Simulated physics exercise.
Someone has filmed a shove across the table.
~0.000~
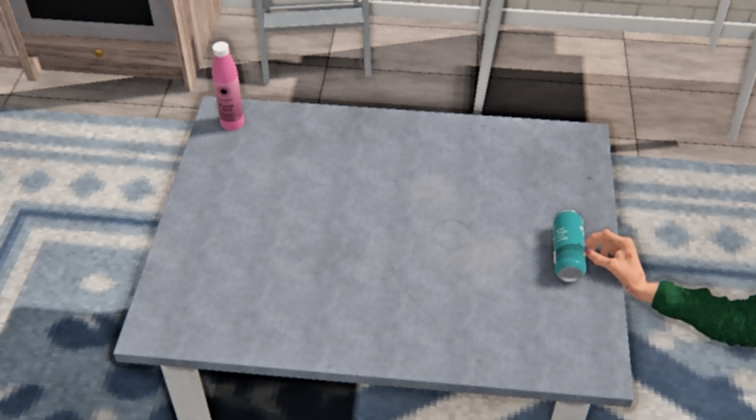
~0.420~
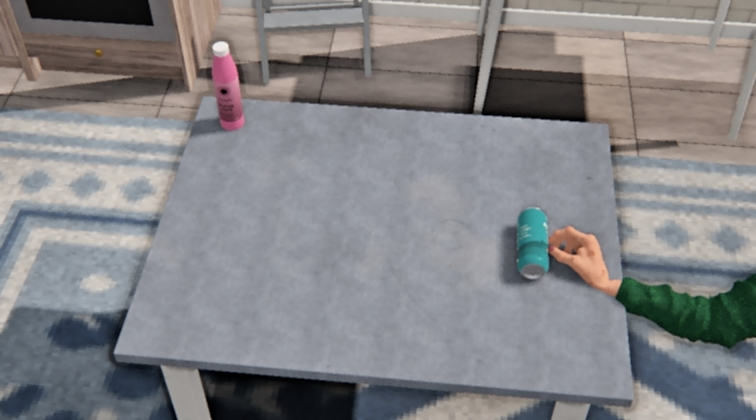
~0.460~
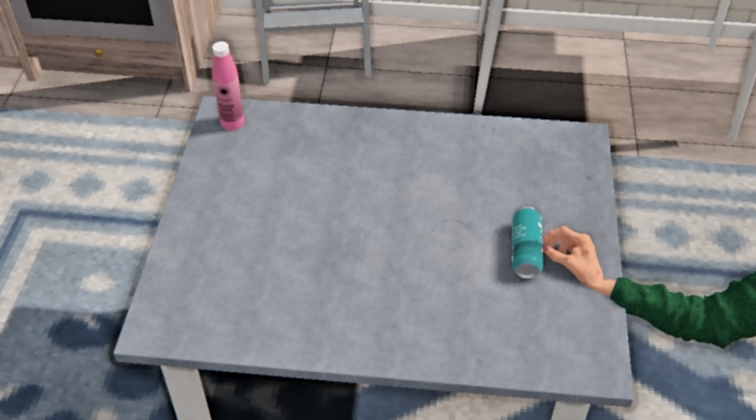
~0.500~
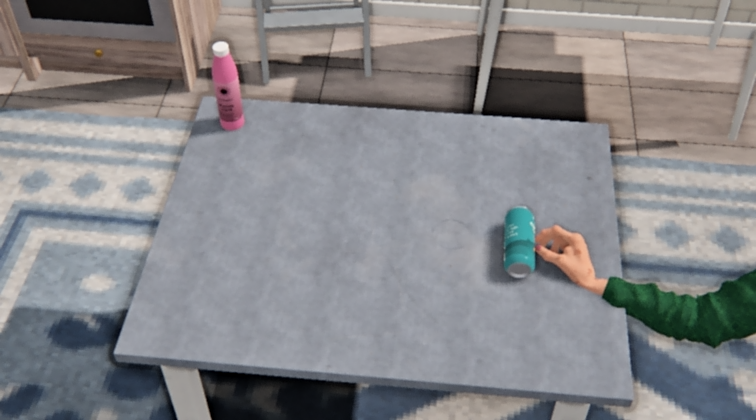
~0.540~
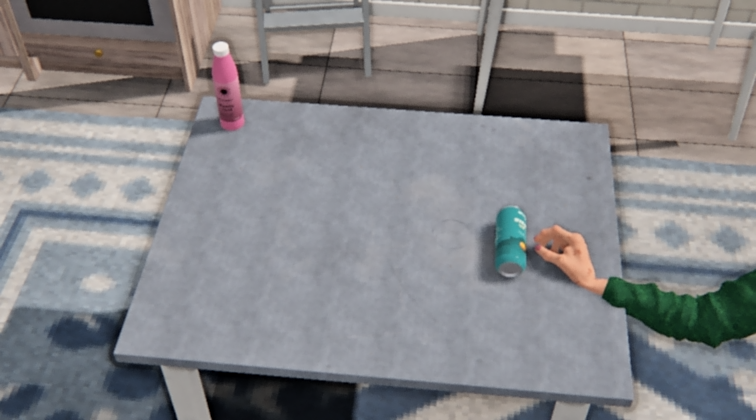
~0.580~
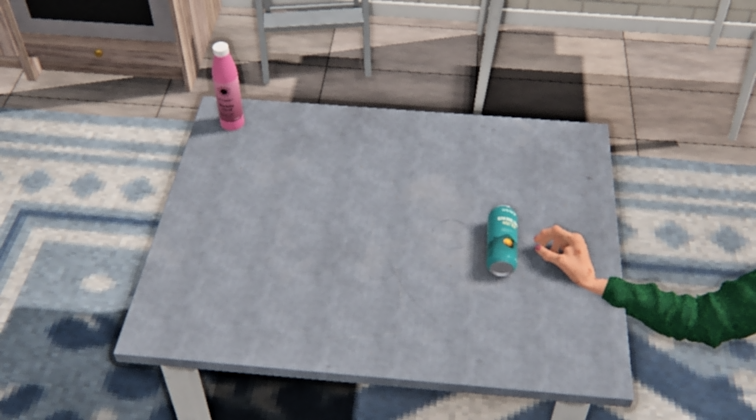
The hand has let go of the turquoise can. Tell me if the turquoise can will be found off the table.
The turquoise can is still on the table.
By 0.78 s, turquoise can moved well along near (463, 238).
By 1.08 s, turquoise can moved well along near (415, 234).
By 1.58 s, turquoise can moved well along near (364, 230).
When it is over (2.4 s), moved from the start, turquoise can. End places, in pixels of the last picture, turquoise can near (346, 228).
